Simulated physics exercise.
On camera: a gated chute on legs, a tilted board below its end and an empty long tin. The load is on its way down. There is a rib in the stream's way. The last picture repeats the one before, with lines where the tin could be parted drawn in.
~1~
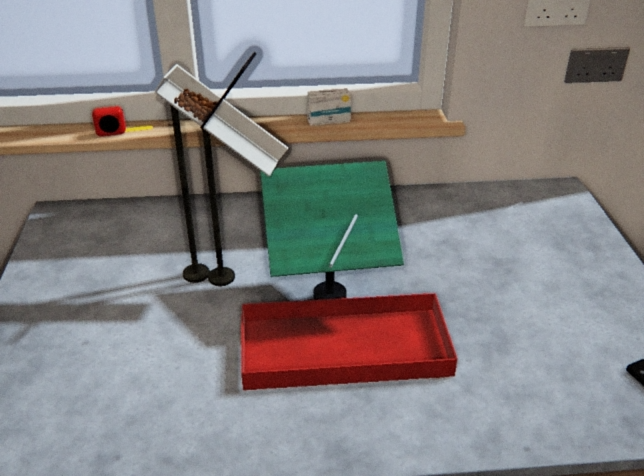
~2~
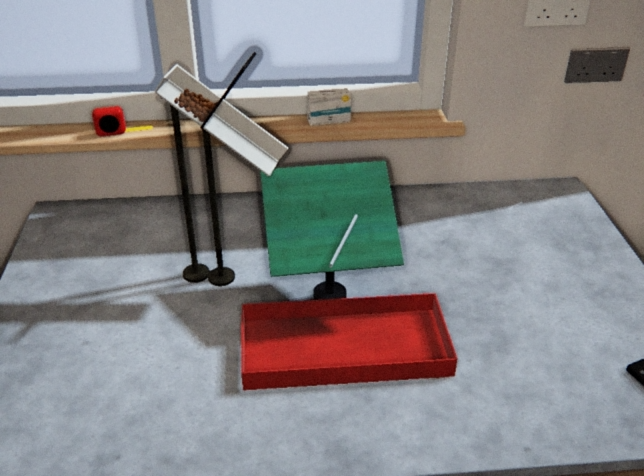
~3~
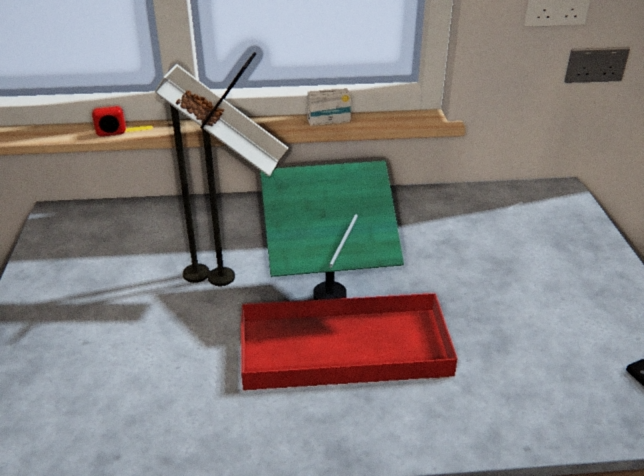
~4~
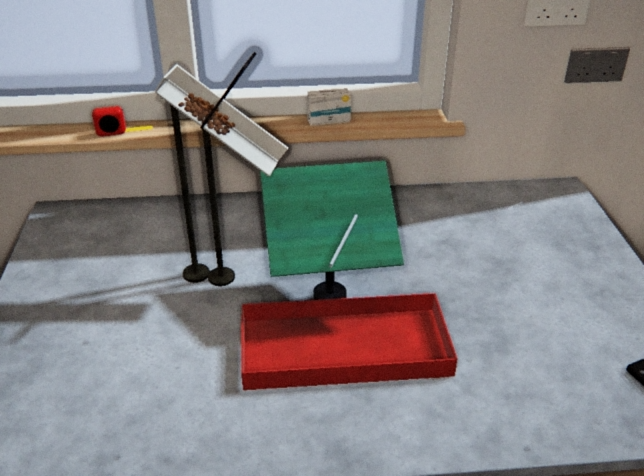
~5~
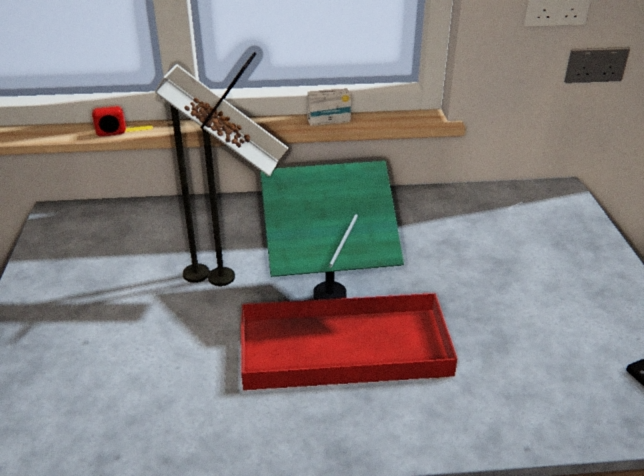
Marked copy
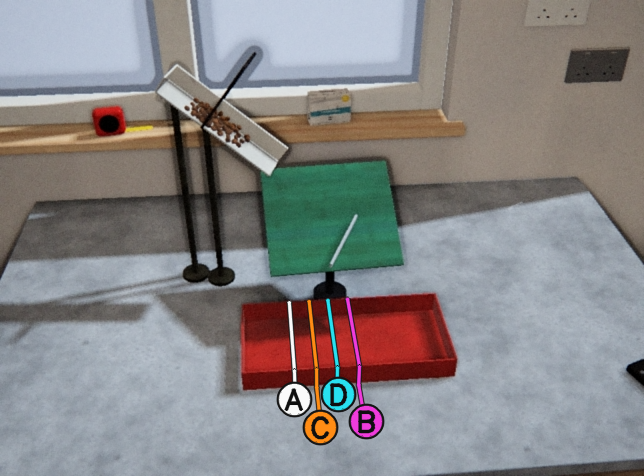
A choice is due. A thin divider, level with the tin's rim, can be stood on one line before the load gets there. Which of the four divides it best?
The answer is line C.
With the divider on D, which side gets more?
More lands on the left.
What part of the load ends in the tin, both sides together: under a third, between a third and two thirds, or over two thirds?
It is over two thirds.
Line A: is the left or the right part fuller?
The right side.
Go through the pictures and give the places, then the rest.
In the first frame, load behind the gate (199, 103), bits of dog kibble; lip of the chute (274, 168), sloping fairly steeply.
In the second frame, middle of the board (331, 216), tilted fairly steeply; middle of its low edge (338, 270); of its high edge (323, 165).
In the third frame, front corners of the tin (242, 373) and (457, 359), empty; front of the load (214, 122).
In the fourth frame, middle of the load (209, 114); its front (233, 125), roughly a quarter of the way to the lip; rib from (357, 215) to (331, 264).
In the fifth frame, middle of the load (217, 122); its front (247, 140), roughly half of the way to the lip.
On the marked copy, line A crosses the front rim at (294, 369); line B crosses the front rim at (359, 365); line C crosses the front rim at (316, 368); line D crosses the front rim at (337, 367).
With A, of what is caught, not one piece on the left of the divider, every piece on the right.
With B, of what is caught, almost all on the left of the divider, just a few on the right.
With C, of what is caught, roughly a third on the left of the divider, roughly two thirds on the right.
With D, of what is caught, almost all on the left of the divider, about a tenth on the right.
